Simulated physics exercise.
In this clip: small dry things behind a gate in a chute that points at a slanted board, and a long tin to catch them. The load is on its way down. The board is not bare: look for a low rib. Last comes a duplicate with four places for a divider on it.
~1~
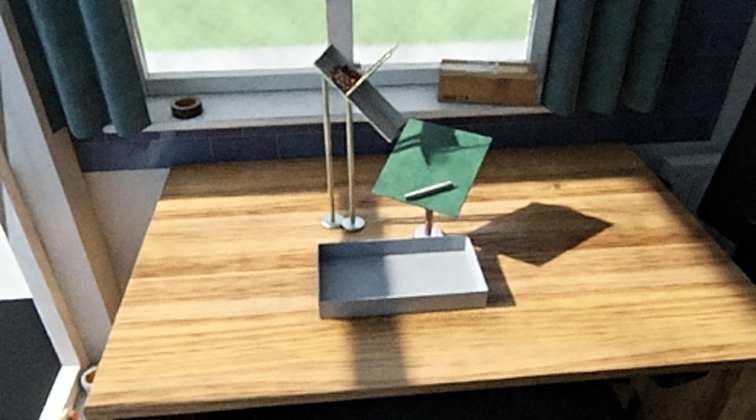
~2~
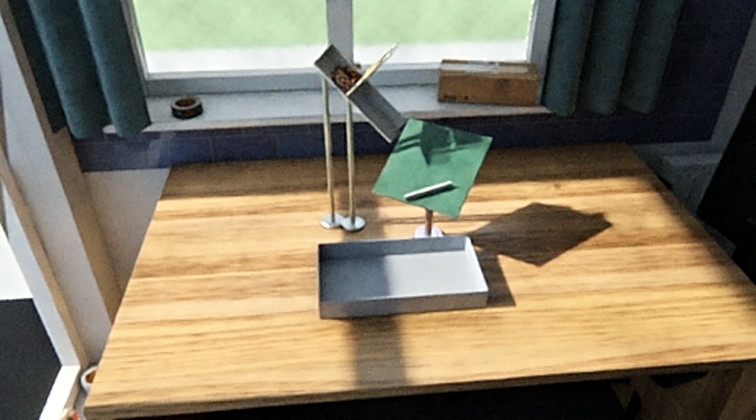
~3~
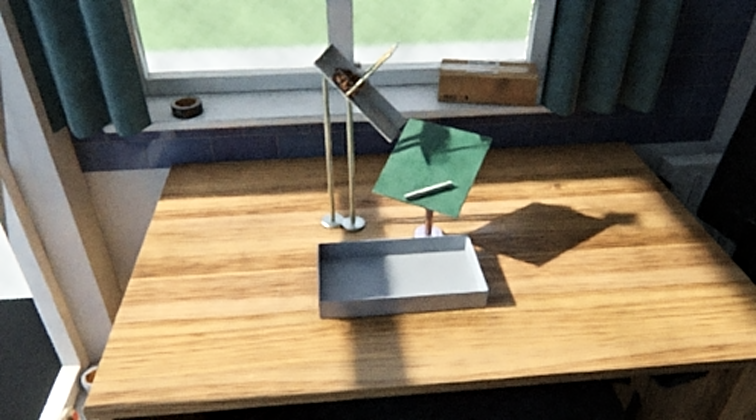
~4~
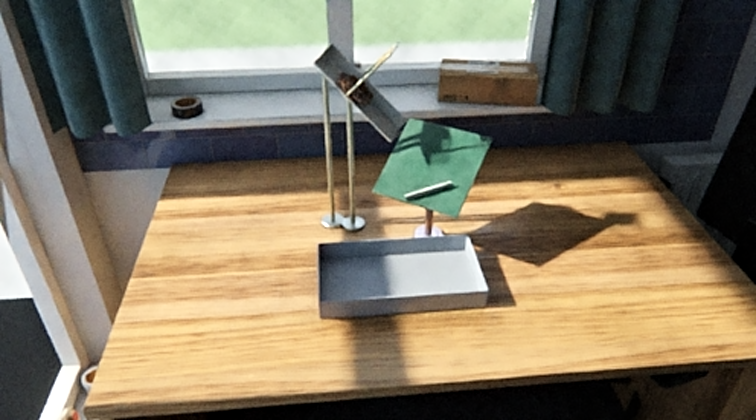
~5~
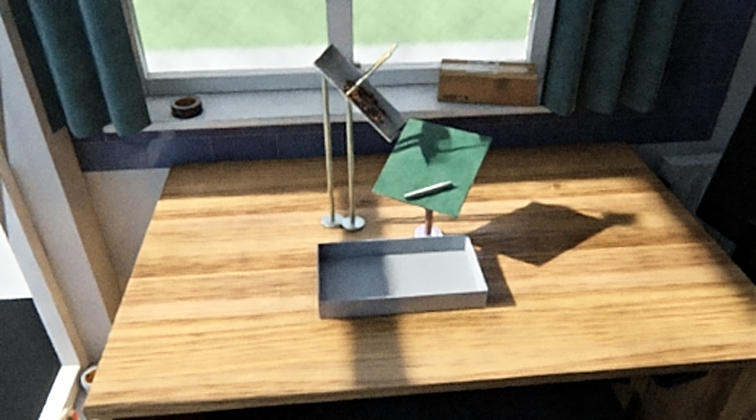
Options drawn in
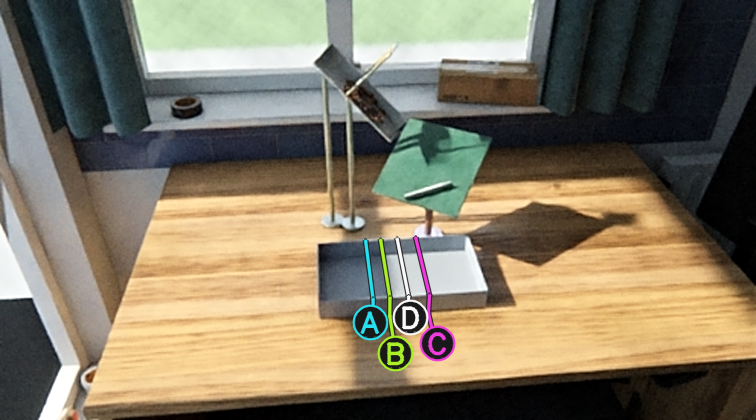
A wooden table below a bright window with teal curtains is seen from above and in front. A grey chute on thin stands slopes down to the right toward a tilted green board with a pale rib low on its face, behind a long, empty grey tin, while a cardboard box sits on the sill. Small brown bits slide down the chute, nearing its lower end, as the camera stays still.
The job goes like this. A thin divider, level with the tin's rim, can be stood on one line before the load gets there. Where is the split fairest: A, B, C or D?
Use line B.
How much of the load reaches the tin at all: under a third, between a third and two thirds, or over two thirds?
Between a third and two thirds.
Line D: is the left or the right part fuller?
Left.
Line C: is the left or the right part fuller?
The left side.
On the marked copy, line A crosses the front rim at (372, 298); line B crosses the front rim at (389, 297); line C crosses the front rim at (429, 294); line D crosses the front rim at (408, 295).
With A, of what is caught, a small share on the left of the divider, the bulk on the right.
With B, of what is caught, close to half on the left of the divider, close to half on the right.
With C, of what is caught, the bulk on the left of the divider, a small share on the right.
With D, of what is caught, the bulk on the left of the divider, close to a quarter on the right.
